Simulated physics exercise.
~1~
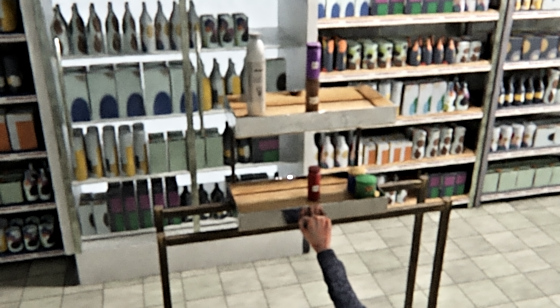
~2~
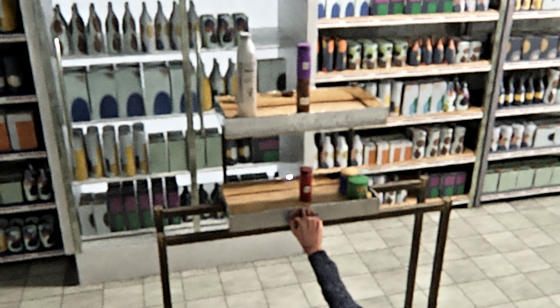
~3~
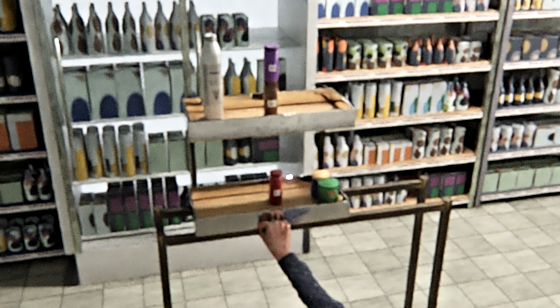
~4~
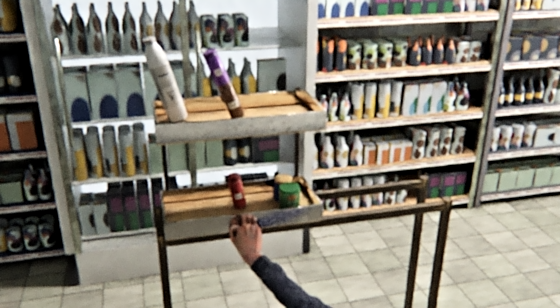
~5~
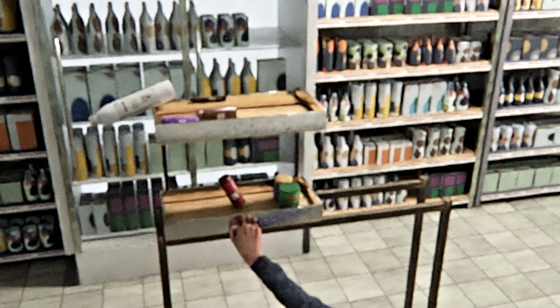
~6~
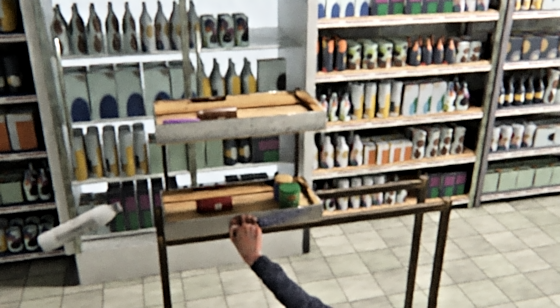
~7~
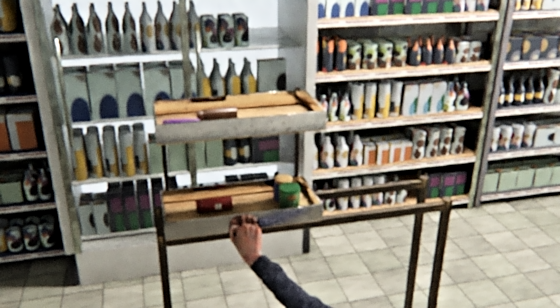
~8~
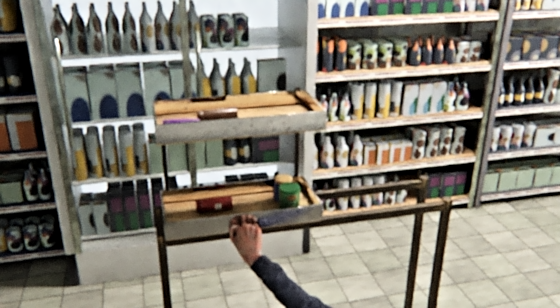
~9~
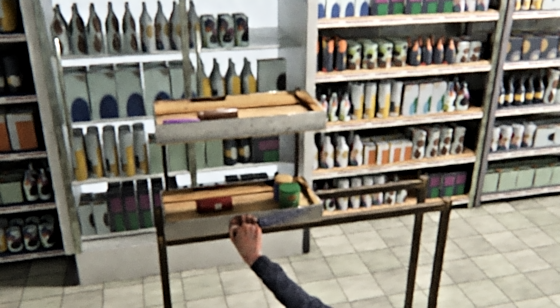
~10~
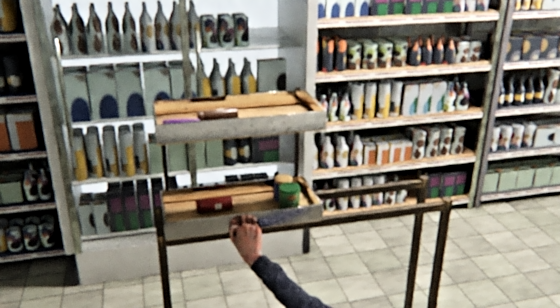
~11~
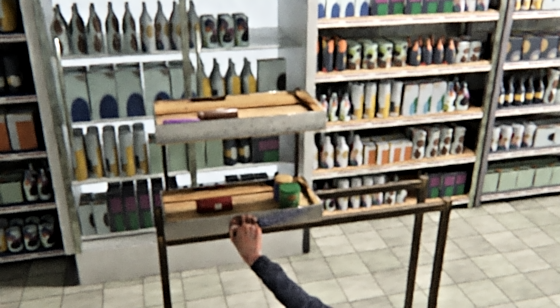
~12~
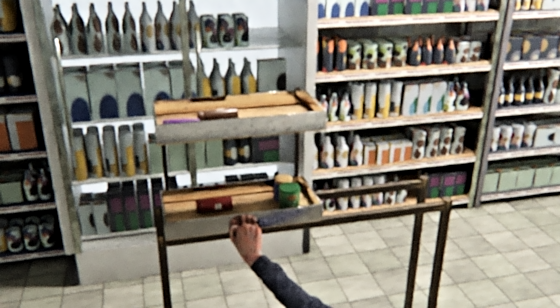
The video shows a hand sliding a two-level wooden tray left along a rail in a shop until it stops, whereupon the white bottle topples off the left side and the purple, brown and red containers tip over, ending on their sides while the green tin stays upright.
